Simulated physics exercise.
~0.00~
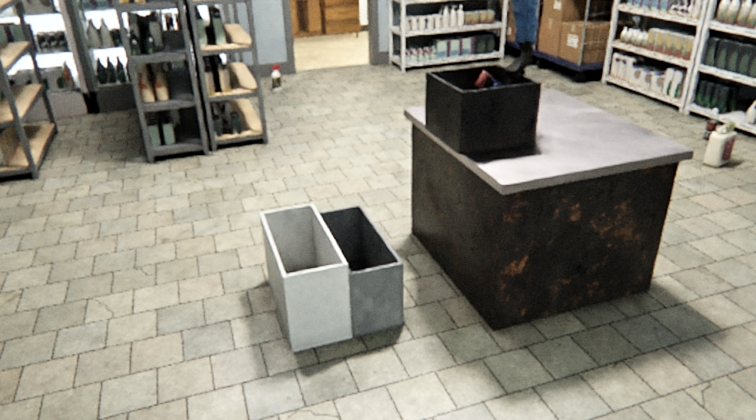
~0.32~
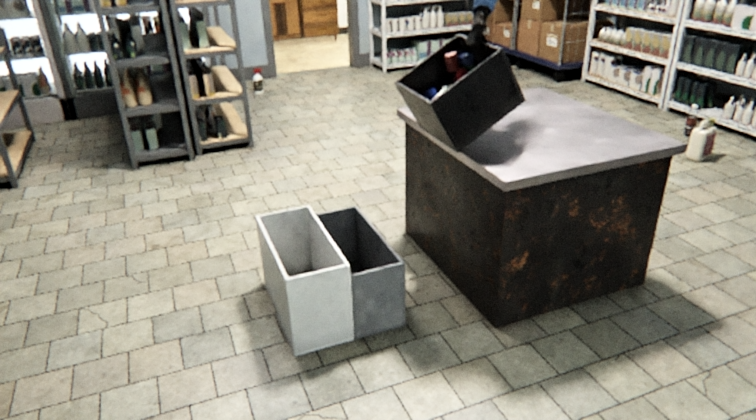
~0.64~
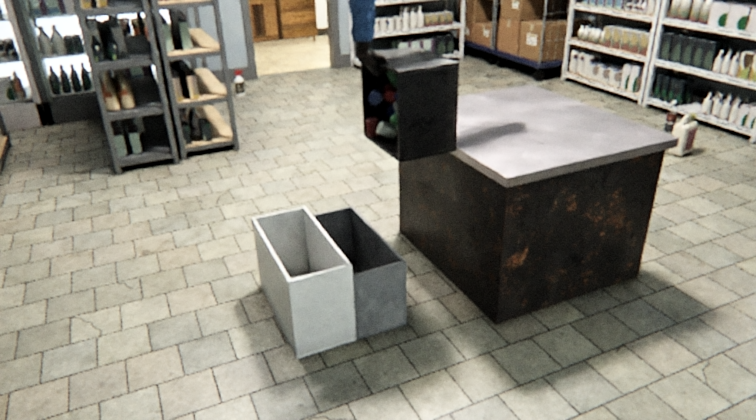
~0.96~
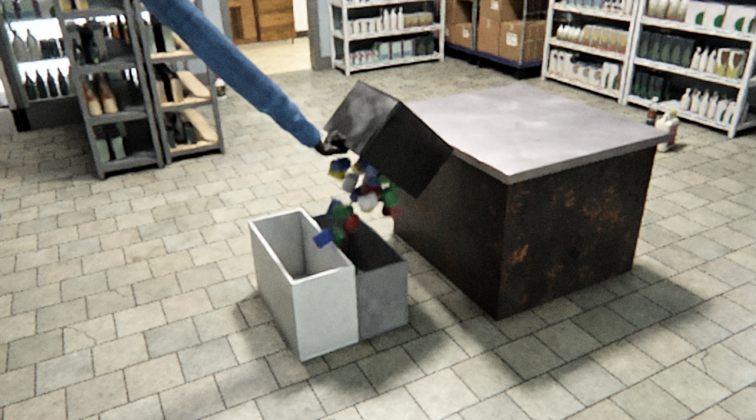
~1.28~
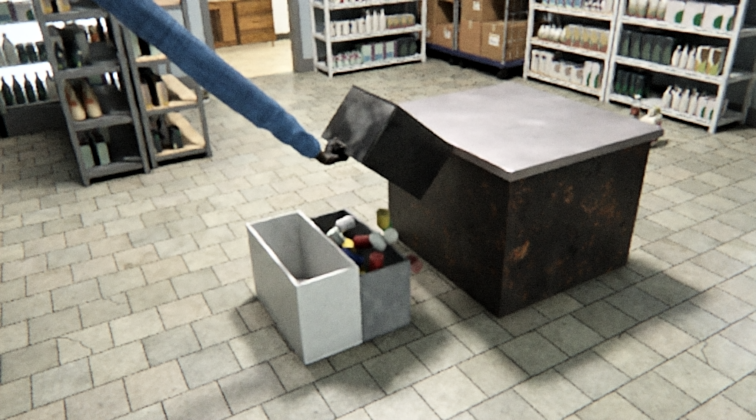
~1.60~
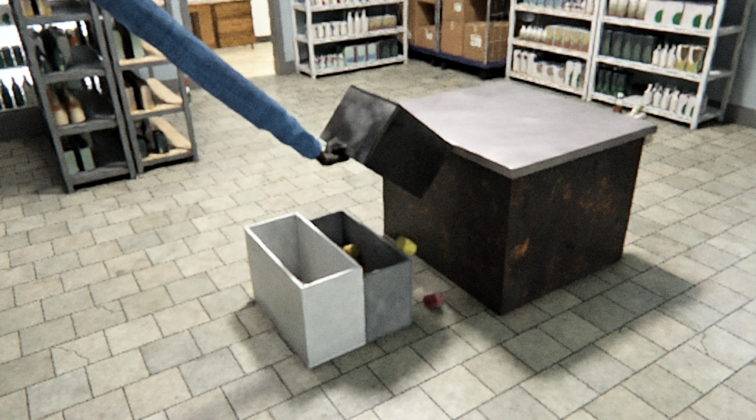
In a shop with stone-tiled flooring and shelves of bottles along the back, the view looks down from above and drifts slightly sideways. A black box of small colourful items sits on a dark, rust-marked bench with a pale top, while an empty white tote and grey trough stand side by side on the floor to its left. A blue-sleeved arm tips the box leftward over the bench's edge. The items tumble out in a cluster, mostly into the grey trough. The box stays tilted, held by the hand, as a red item lies on the floor beside the trough.
